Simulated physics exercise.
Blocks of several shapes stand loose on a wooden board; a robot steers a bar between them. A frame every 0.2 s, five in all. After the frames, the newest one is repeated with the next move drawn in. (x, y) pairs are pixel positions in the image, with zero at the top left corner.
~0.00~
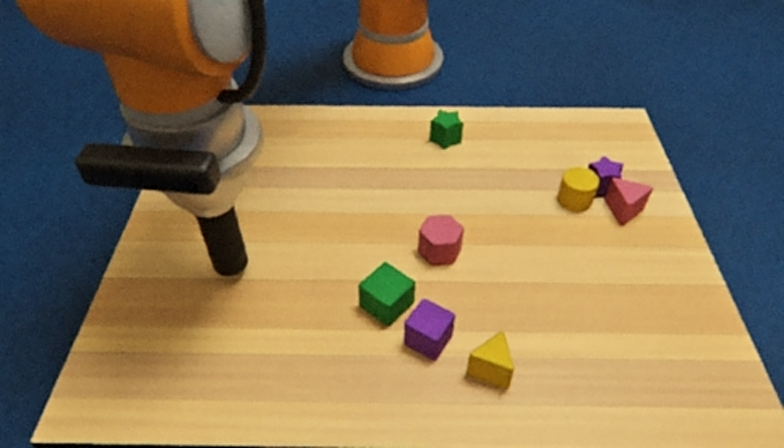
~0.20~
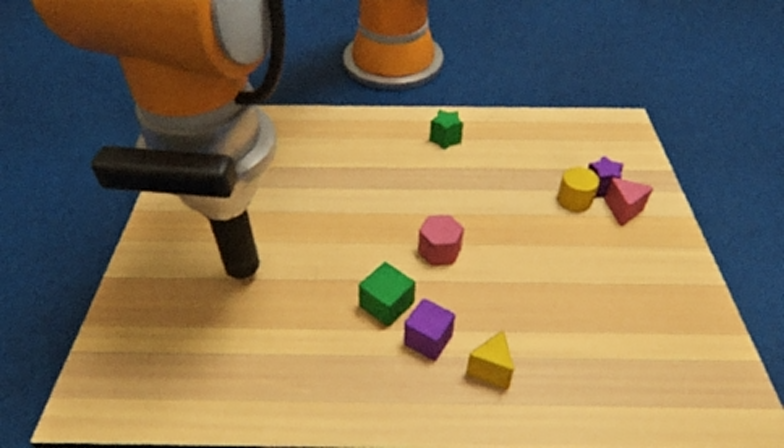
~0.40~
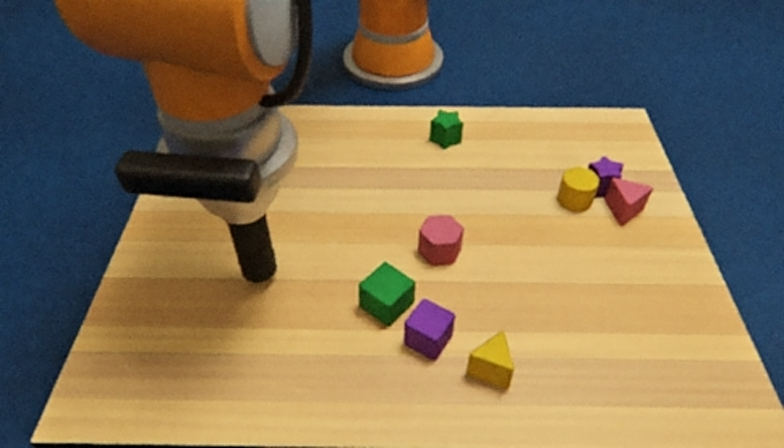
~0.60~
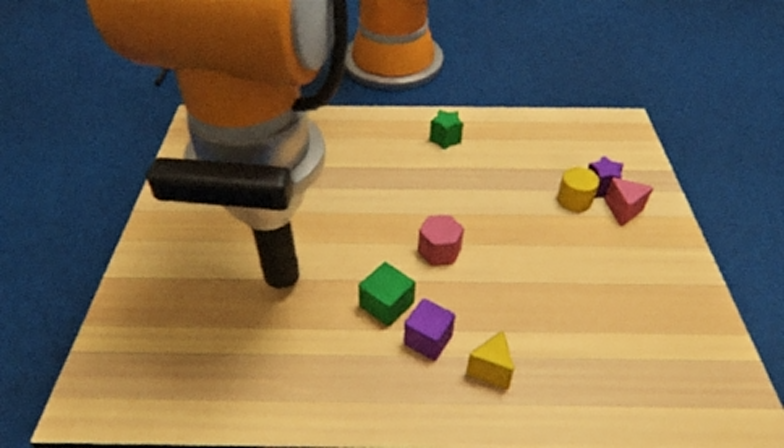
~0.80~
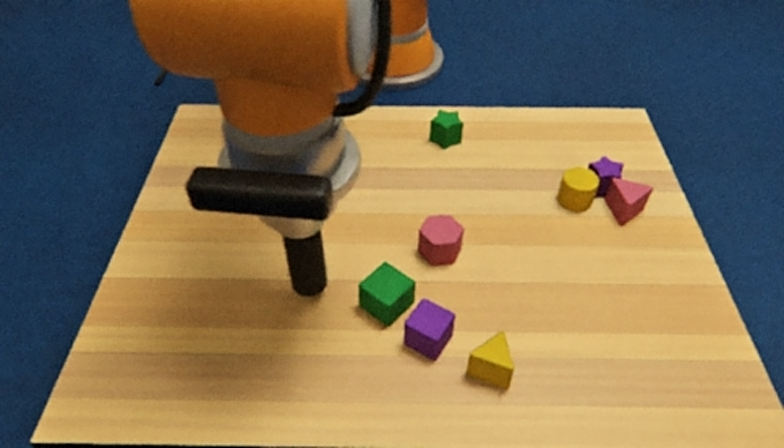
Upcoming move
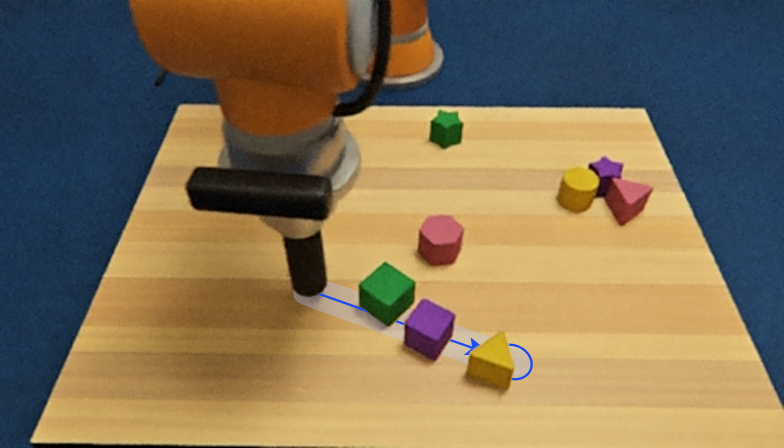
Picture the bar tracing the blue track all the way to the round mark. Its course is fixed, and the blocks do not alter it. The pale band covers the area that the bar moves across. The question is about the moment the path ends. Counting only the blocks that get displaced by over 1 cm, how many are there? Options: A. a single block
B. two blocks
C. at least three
My pick is C.
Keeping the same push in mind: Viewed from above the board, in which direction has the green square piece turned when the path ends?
Rotates counter-clockwise.
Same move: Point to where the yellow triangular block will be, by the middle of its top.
The yellow triangular block ends near (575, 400).
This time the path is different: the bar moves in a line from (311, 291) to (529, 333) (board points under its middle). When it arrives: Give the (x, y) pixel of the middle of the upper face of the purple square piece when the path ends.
I'd expect the centre of its top face to be at (456, 331).
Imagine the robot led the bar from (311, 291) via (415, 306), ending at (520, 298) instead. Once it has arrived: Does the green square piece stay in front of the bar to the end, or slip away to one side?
The bar will still be pushing it.
Drawn move, from (311, 291) to (512, 362).
The first path, step by step. One third of the way, bar at (375, 306); green square piece at (417, 283), turned 30° anticlockwise; purple square piece at (439, 320), turned 25° clockwise.
Two thirds of the way, bar at (442, 329); green square piece at (446, 281), turned 105° anticlockwise; purple square piece at (476, 338), turned 15° clockwise; yellow triangular block at (507, 357).
At the end, bar at (514, 354); green square piece at (446, 281), turned 105° anticlockwise; purple square piece at (548, 372), turned 35° clockwise; pink hexagon still; yellow triangular block at (574, 401), turned 15° clockwise.
